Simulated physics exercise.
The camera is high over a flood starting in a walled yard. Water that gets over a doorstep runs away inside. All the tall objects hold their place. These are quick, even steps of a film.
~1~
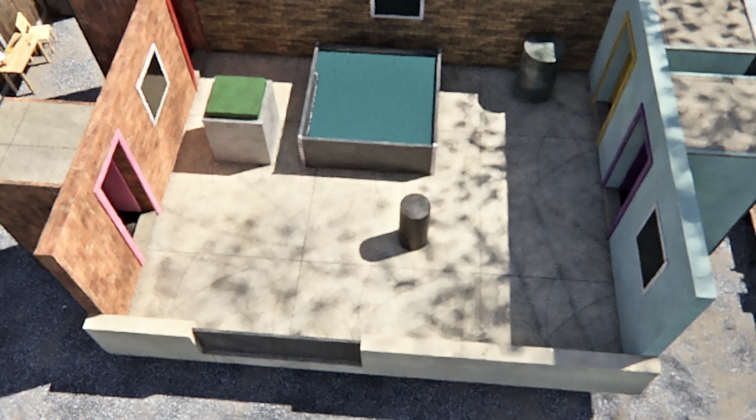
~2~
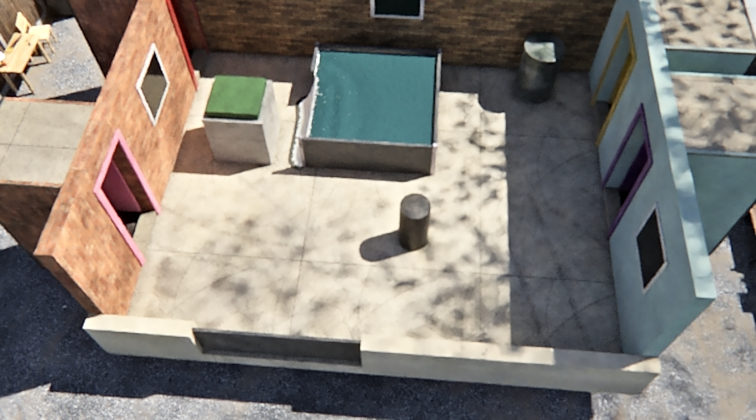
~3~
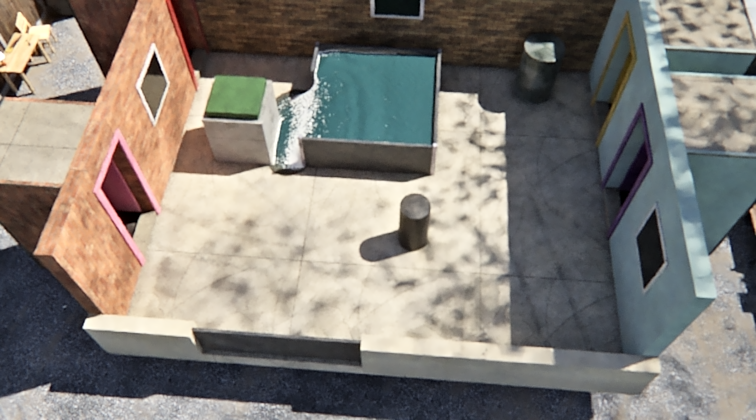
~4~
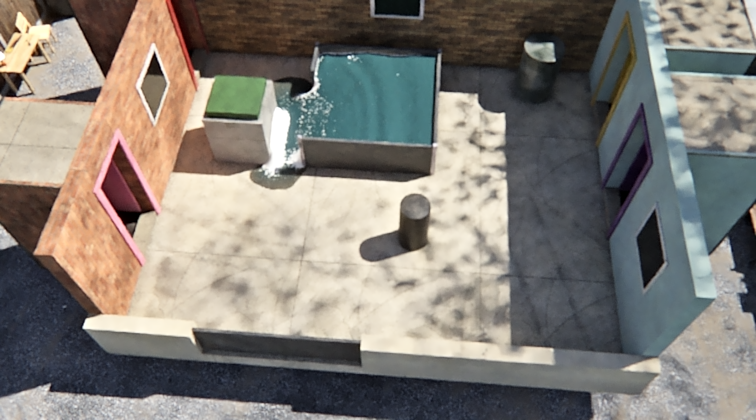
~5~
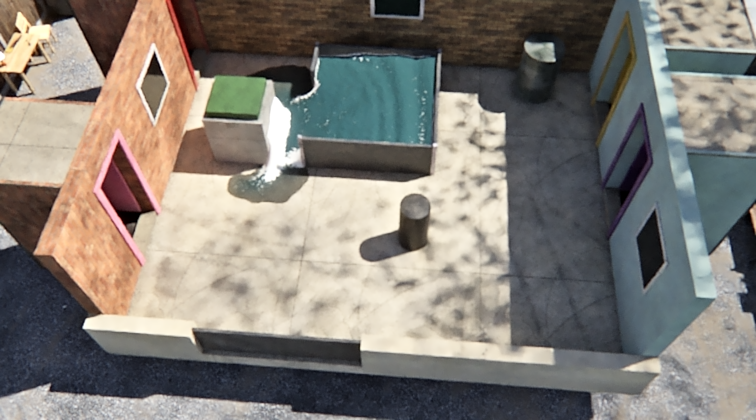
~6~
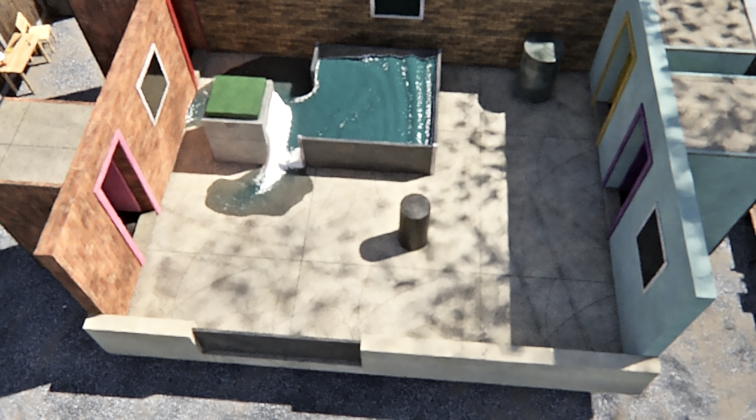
The clip shows a walled yard from above, with a rectangular water tank whose left side opens; water pours out beside the green-topped block, spreading across the floor in front of and behind it while the upright objects stay put.
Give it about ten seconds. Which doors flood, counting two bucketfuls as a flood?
One by one: The pink door stays under that; the yellow door stays under that; the red door takes more than that; the purple door stays under that.
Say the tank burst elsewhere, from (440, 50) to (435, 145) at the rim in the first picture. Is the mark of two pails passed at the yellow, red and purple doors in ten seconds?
Yellow door is over; red door keeps below it; purple door is over.
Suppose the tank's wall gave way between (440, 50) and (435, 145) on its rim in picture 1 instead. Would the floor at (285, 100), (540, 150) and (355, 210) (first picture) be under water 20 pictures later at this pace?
One after the other: Free of water, flooded, no water.
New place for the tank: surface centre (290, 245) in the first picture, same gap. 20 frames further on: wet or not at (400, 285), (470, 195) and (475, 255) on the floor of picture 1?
In turn: Dry, free of water, dry.
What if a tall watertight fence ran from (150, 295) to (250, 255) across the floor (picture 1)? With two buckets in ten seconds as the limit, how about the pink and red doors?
The pink door is over; the red door floods.
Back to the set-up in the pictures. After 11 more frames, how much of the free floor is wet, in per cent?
About 45 per cent.
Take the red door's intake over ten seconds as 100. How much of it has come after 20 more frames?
Close to 80 %.
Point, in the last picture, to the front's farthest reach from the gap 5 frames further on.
I would point to (152, 273).
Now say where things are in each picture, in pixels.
The water tank at (373, 95) is whole and still, in the first picture.
The front is at (294, 165), out from the gap at (310, 121), in the second picture.
Water pours out at (311, 123) and has run to (277, 169), in the third picture.
The front is at a hidden place, out from the gap at (311, 124), in the fourth picture.
The front is at a hidden place, out from the gap at (311, 124), in the fifth picture.
Water pours out at (311, 124) and has run to (195, 97), in the sixth picture.
A moment on, water covers 30 % of the floor; the pink door wet at the sill, nothing in, the yellow door not reached, the red door under two buckets in, the purple door not reached.
Next, water covers 45 % of the floor; the pink door wet at the sill, nothing in, the yellow door not reached, the red door far over two buckets in, the purple door not reached.
Then, water covers 50 % of the floor; the pink door wet at the sill, nothing in, the yellow door not reached, the red door far over two buckets in, the purple door not reached.
Later, water covers 70 % of the floor; the pink door under two buckets in, the yellow door not reached, the red door far over two buckets in, the purple door not reached.
In the end, water covers 95 % of the floor; the pink door under two buckets in, the yellow door wet at the sill, nothing in, the red door far over two buckets in, the purple door wet at the sill, nothing in.
